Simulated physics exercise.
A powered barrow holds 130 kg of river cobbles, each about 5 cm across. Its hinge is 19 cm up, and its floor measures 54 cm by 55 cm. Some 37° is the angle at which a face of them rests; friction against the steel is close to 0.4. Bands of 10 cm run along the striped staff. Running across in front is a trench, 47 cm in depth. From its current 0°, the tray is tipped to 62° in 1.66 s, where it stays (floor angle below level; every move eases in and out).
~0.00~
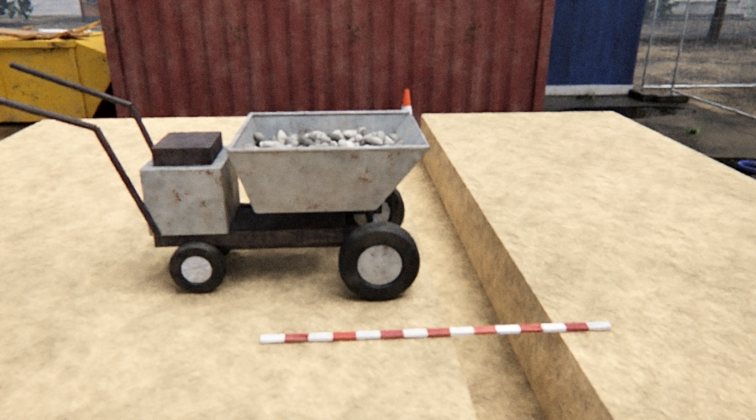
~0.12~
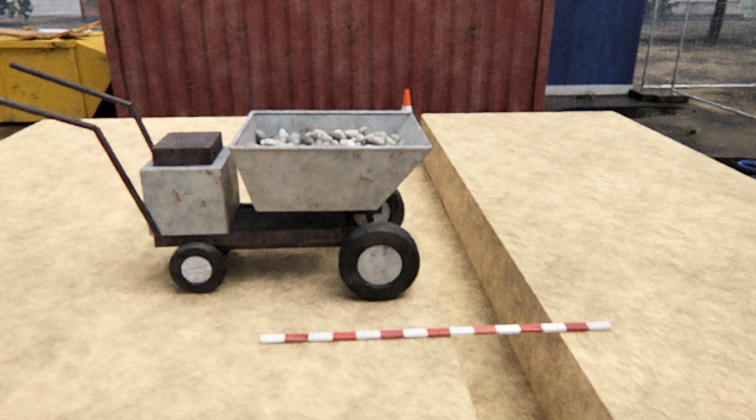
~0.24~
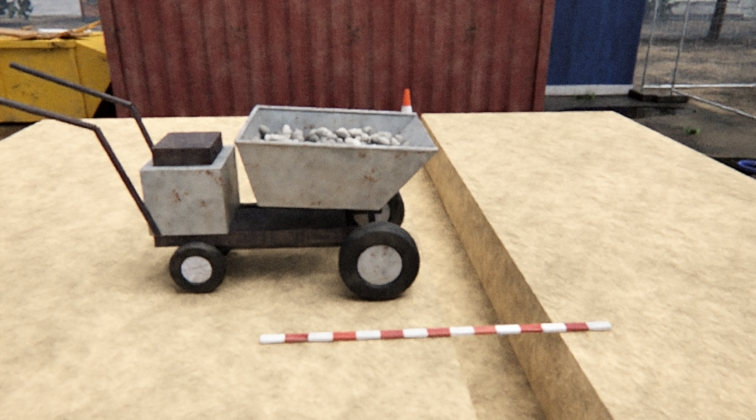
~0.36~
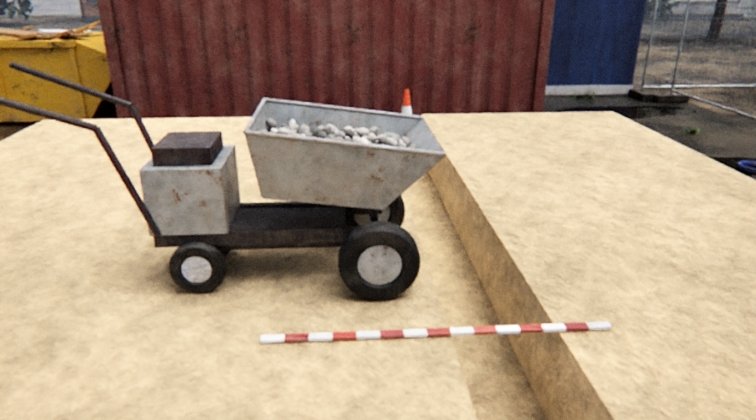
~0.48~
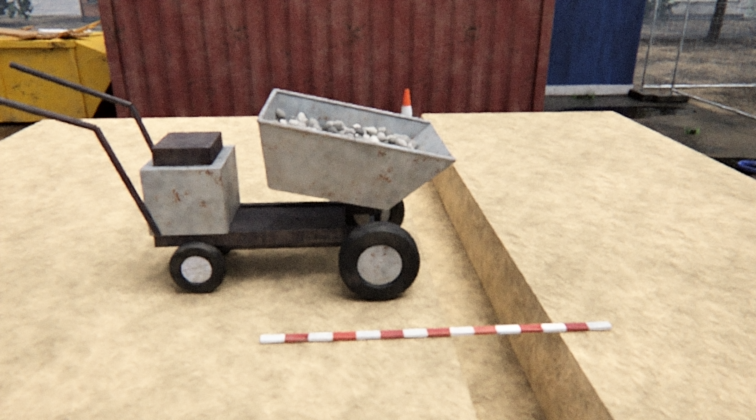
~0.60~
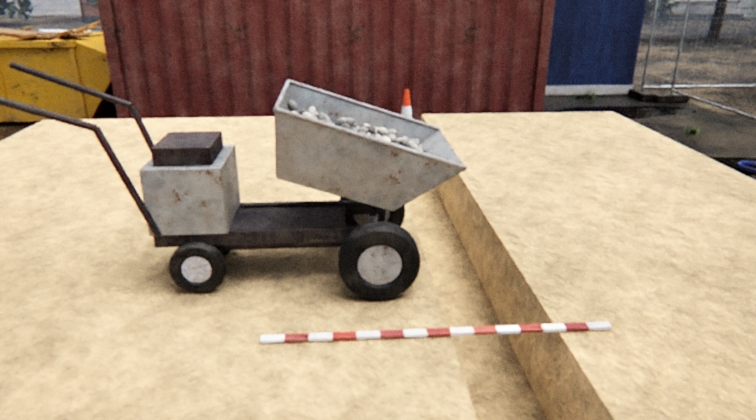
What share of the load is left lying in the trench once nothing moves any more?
About 49 per cent.
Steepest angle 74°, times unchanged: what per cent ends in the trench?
I'd expect around 60 in a hundred.
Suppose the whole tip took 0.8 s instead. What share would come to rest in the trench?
It would come to roughly 40 per cent.
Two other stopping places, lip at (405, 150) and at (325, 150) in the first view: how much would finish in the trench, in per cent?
Some 70 and some 70 per cent, in that order.
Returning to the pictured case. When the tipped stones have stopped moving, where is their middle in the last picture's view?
Resting centre: About (498, 324).
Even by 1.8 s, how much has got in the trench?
Some 10 per cent.
After 1.2 s the floor is at 52°; 100 % in the tray; the foremost stones are at (483, 202).
After 1.8 s the floor is at 62°; 79 % in the tray, 11 % in the trench, 11 % past the trench; the foremost stones are at (564, 270).
After 2.1 s the floor is at 62°; 53 % in the tray, 21 % in the trench, 25 % past the trench; the foremost stones are at (606, 255).
After 4.1 s the floor is at 62°; 23 % in the tray, 49 % in the trench, 27 % past the trench; the foremost stones are at (623, 245).
